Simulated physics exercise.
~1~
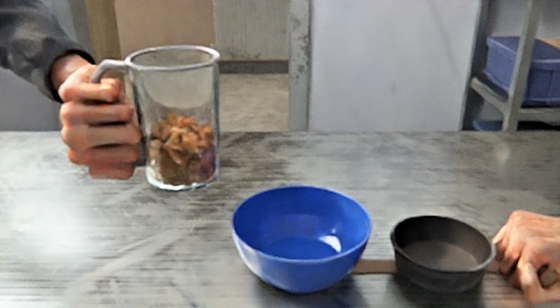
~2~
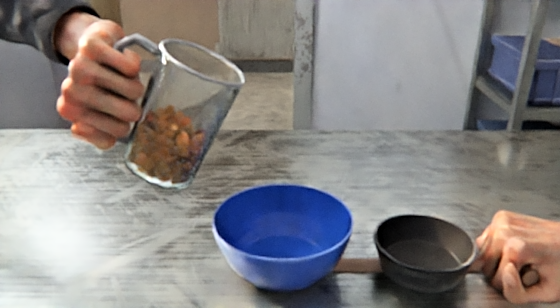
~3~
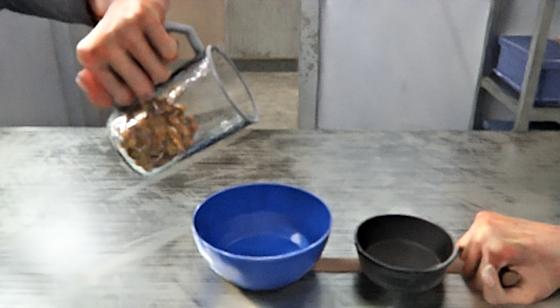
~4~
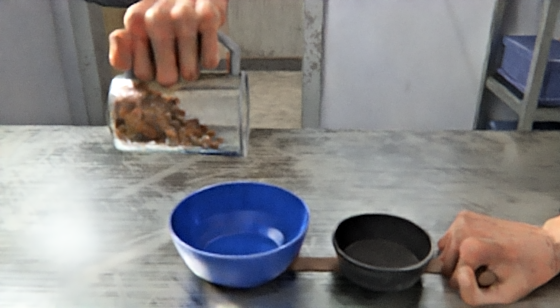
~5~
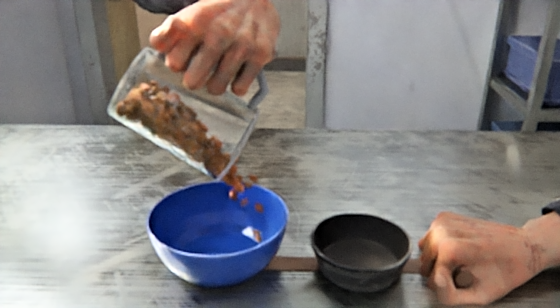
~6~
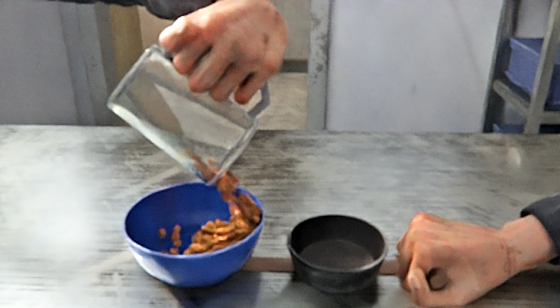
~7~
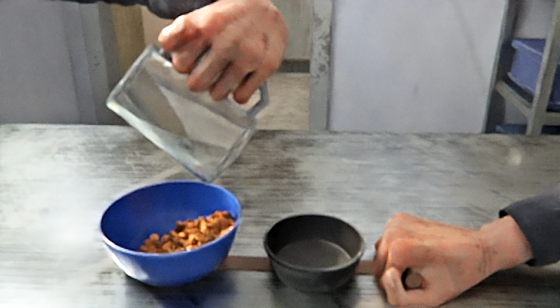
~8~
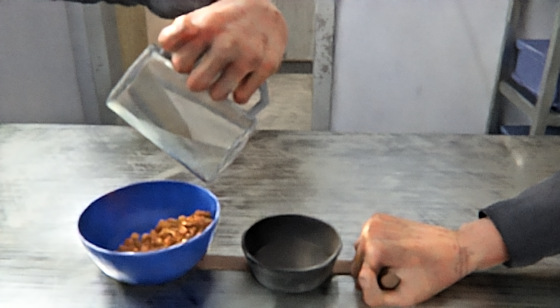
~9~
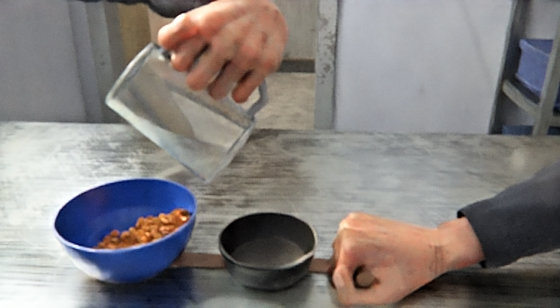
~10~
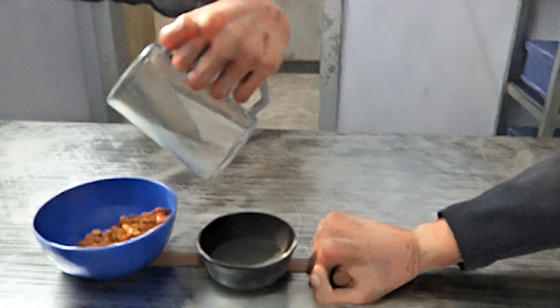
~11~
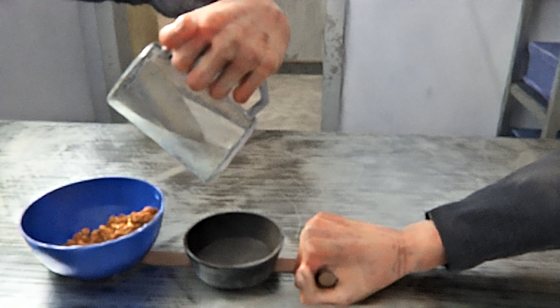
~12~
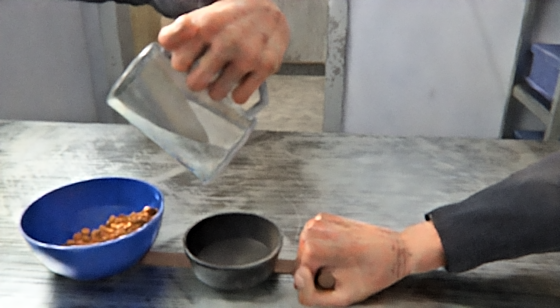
A clear glass mug of brown kibble is held by its handle at the upper left, above a grey streaked tabletop seen from the front and slightly above. On the table sit a blue bowl and, to its right, a smaller black dish, both on a thin strip gripped by another hand at the right. That hand slides the row steadily left while the mug tips over. The kibble spills into the blue bowl until the mug is empty. The row continues left and stops, with the mug still tilted above, all the kibble in the blue bowl and the black dish empty.
